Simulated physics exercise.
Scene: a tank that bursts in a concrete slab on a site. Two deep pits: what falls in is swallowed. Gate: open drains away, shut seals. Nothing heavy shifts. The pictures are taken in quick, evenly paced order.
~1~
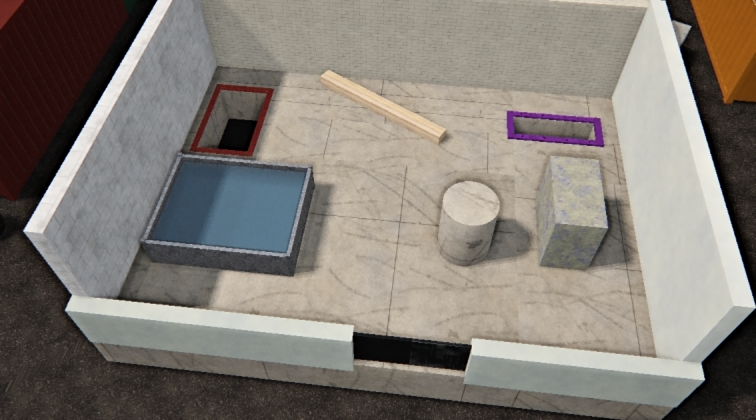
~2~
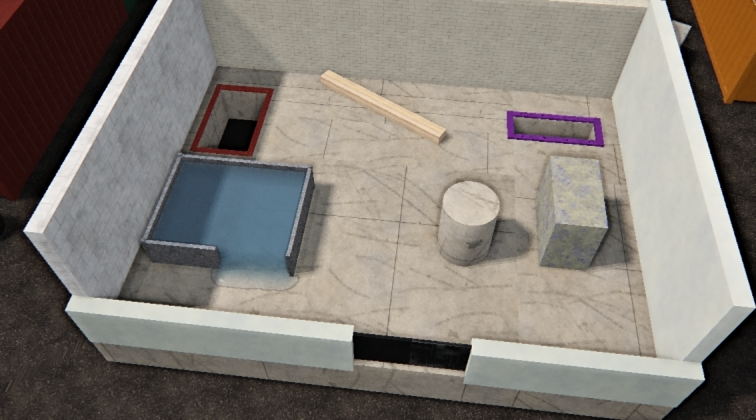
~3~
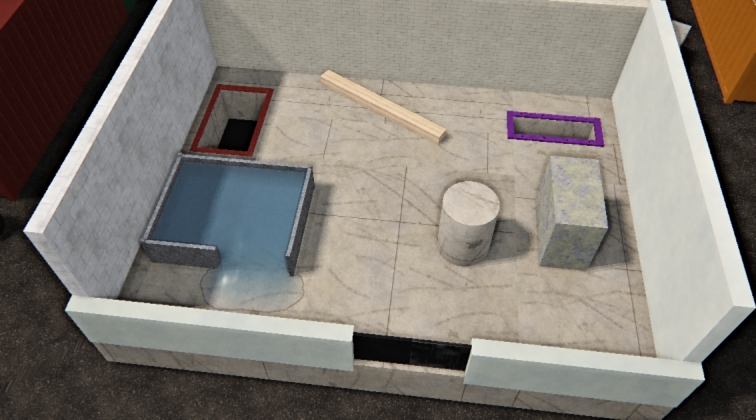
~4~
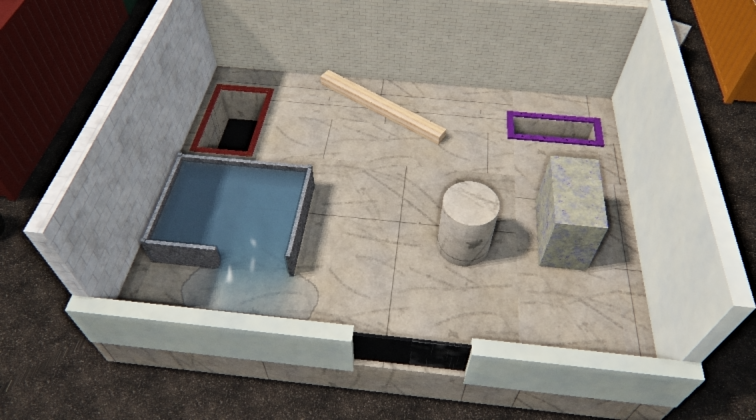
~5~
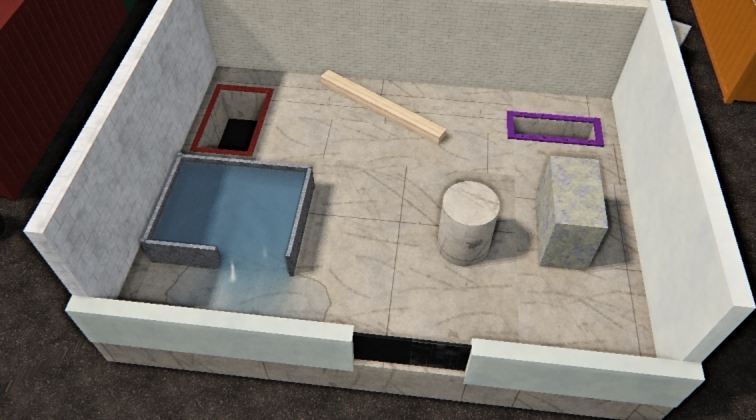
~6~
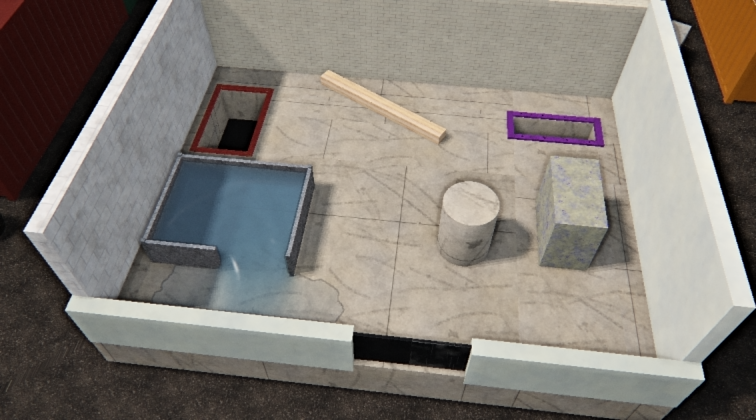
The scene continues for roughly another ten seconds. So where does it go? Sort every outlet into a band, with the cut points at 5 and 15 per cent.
Final shares: The gate under 5 %; the red pit 5 to 15 %; the purple pit under 5 %.
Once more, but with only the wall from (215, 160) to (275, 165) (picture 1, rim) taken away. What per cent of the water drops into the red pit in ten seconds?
For red, it comes to 55 percent.
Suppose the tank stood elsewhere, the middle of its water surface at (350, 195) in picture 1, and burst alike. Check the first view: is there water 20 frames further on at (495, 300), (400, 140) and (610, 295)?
Soaked - unflooded - soaked.
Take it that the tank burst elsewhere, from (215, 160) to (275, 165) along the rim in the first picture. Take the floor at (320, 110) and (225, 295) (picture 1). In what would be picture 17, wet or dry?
Submerged, then untouched.
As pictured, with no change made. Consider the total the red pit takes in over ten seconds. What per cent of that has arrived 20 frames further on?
It should be near 5 percent of the ten-second total.
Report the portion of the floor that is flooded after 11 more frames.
I reckon 20 per cent or so.
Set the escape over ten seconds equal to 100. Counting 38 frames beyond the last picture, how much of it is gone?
Approximately 50 in a hundred, I think.
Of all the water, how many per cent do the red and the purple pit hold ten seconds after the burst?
Estimates: 10 % and 0 %.
A moment on, water covers 10 % of the floor; the gate 0 %, the red pit 0 %, the purple pit 0 %.
Next, water covers 20 % of the floor; the gate 0 %, the red pit 0 %, the purple pit 0 %.
Then, water covers 35 % of the floor; the gate 0 %, the red pit 0 %, the purple pit 0 %.
Later, water covers 50 % of the floor; the gate 0 %, the red pit 6 %, the purple pit 0 %.
In the end, water covers 65 % of the floor; the gate 0 %, the red pit 10 %, the purple pit 1 %.
